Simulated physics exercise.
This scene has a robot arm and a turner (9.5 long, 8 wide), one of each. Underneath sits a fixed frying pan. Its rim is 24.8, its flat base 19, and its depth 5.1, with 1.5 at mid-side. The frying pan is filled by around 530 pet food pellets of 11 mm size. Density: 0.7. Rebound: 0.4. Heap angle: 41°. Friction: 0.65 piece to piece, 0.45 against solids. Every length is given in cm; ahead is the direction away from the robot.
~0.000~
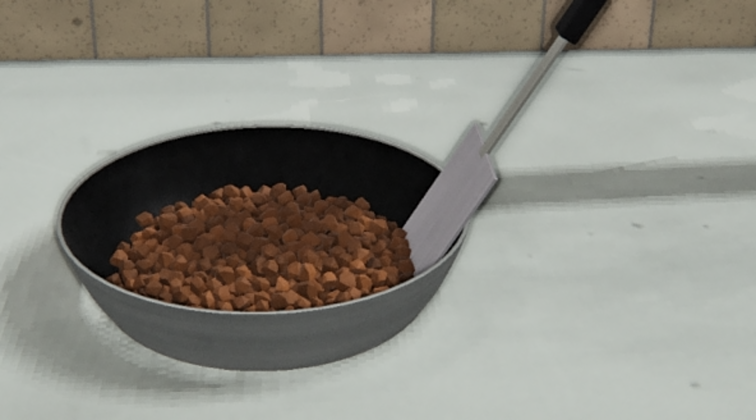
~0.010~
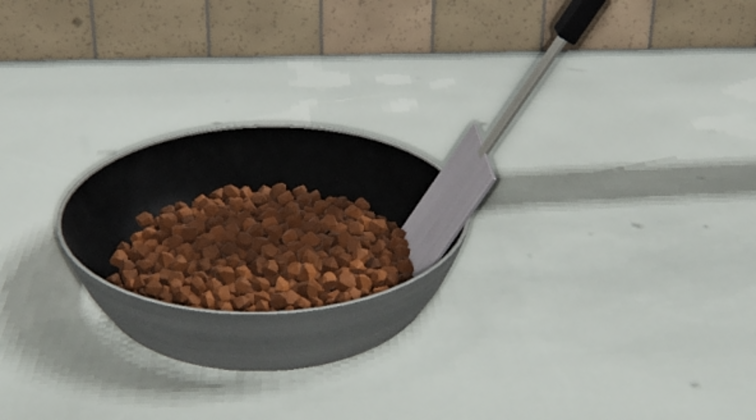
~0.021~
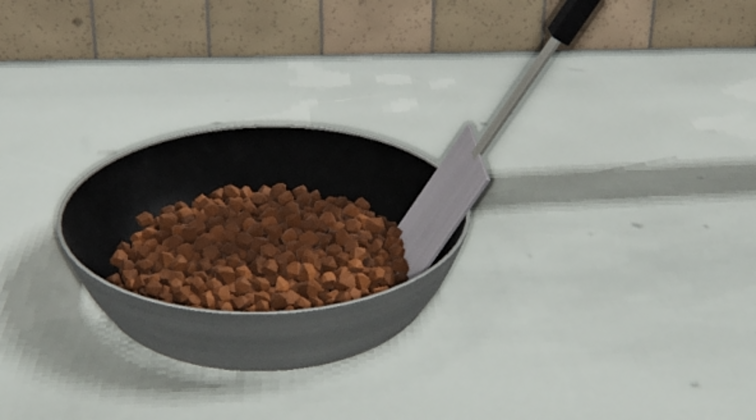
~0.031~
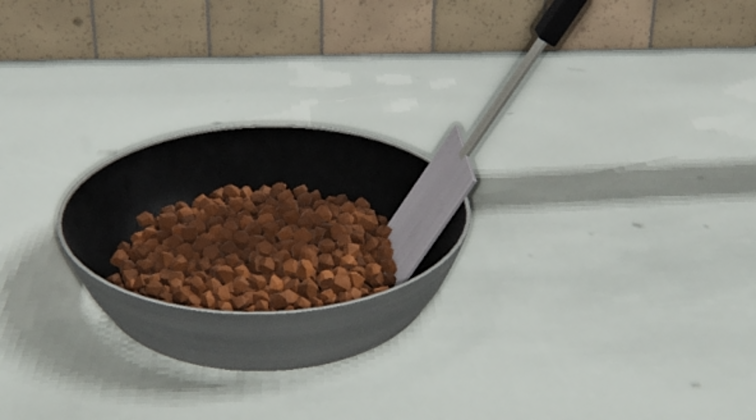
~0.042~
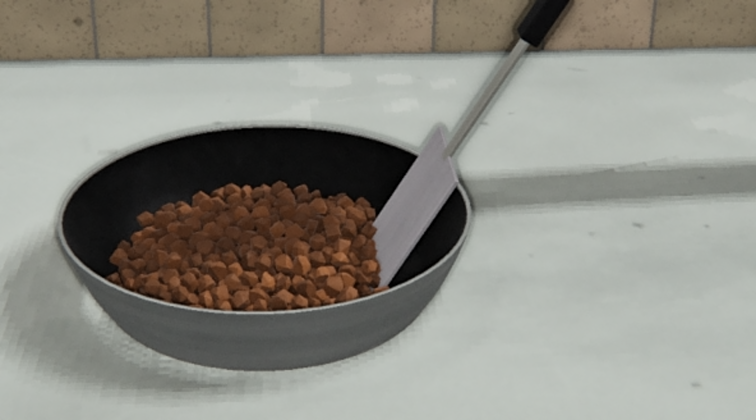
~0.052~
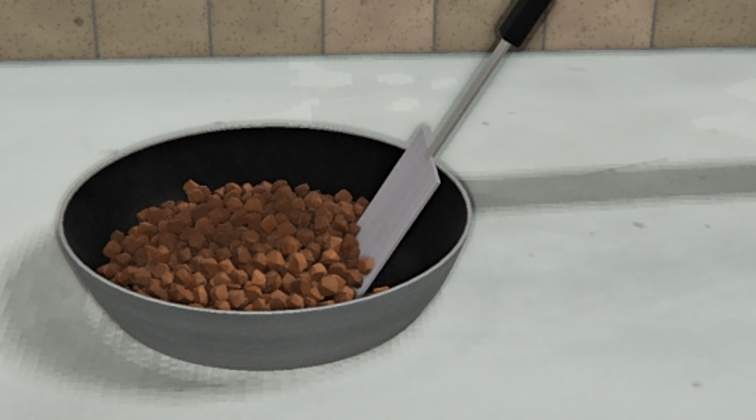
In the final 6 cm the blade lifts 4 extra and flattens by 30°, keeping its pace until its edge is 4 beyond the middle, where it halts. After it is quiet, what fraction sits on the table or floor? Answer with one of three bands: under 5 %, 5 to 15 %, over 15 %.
5 to 15 %.
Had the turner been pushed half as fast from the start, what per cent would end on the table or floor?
Around 0 per cent would finish on the table or floor.
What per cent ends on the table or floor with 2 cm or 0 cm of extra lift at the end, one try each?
0 and 0 per cent.
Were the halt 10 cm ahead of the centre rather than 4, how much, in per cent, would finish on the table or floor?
Roughly 30 %.
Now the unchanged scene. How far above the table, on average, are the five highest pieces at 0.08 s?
Around 6 cm above the table.
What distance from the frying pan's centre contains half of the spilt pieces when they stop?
26 cm or so.
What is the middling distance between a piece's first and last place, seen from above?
Distance: Around 4 cm.
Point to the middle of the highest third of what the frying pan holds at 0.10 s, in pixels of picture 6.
(206, 232).
After 0.08 s, sloping 58°, highest piece 6 above the table; 529 in the frying pan.
After 0.10 s, sloping 47°, highest piece 8 above the table; 529 in the frying pan.
After 0.32 s, sloping 29°, highest piece 7 above the table; 488 in the frying pan, 35 on the table or floor, 6 on the blade or in flight.
After 1.37 s, sloping 29°, highest piece 6 above the table; 488 in the frying pan, 41 on the table or floor.
At rest, 488 in the frying pan, 41 on the table or floor. That is 8 % on the table or floor.
